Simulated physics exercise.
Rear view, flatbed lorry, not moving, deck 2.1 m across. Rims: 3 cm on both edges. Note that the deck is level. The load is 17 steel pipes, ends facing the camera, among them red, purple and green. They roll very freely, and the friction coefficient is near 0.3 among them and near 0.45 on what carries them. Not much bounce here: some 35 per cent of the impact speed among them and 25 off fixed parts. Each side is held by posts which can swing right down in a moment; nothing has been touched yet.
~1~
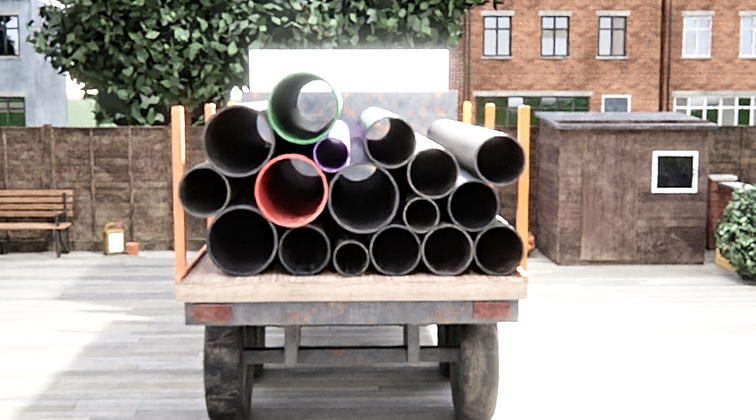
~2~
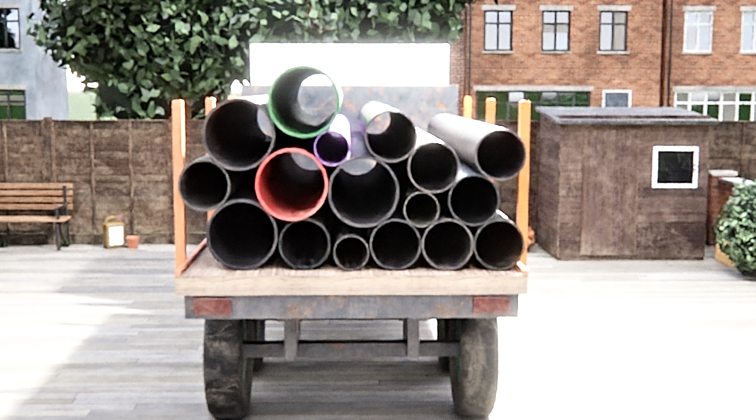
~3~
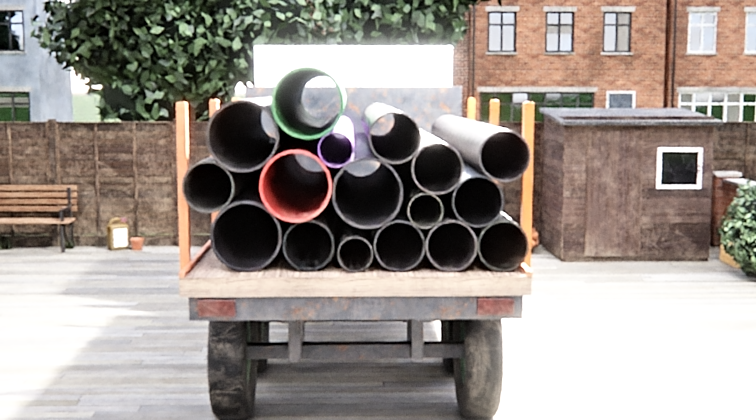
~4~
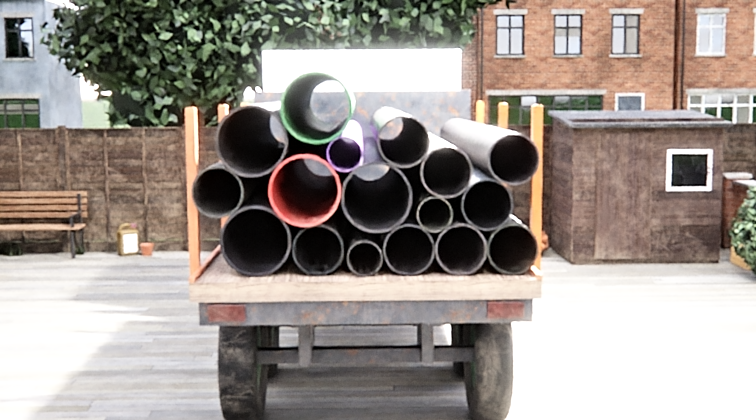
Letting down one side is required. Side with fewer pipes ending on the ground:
Safer bet: The right.
Side on the left freed, after 2.0 s, red is up on others, 25 cm from the left edge, rolling left; purple is up on others, 50 cm from the left edge, rolling left; green is dropping off the left side; 4 of 17 are off.
Side on the left freed, at the end, red is on the ground to the left; purple is on the ground to the left; green is on the ground to the left; 8 of 17 are off.
Side on the right freed, after 0.9 s, red is up on others, 70 cm from the left edge; purple is up on others, 95 cm from the left edge; green is up on others, 80 cm from the left edge; 1 of 17 is off.
Side on the right freed, at the end, red is up on others, 70 cm from the left edge; purple is up on others, 95 cm from the left edge; green is up on others, 80 cm from the left edge; 1 of 17 is off.
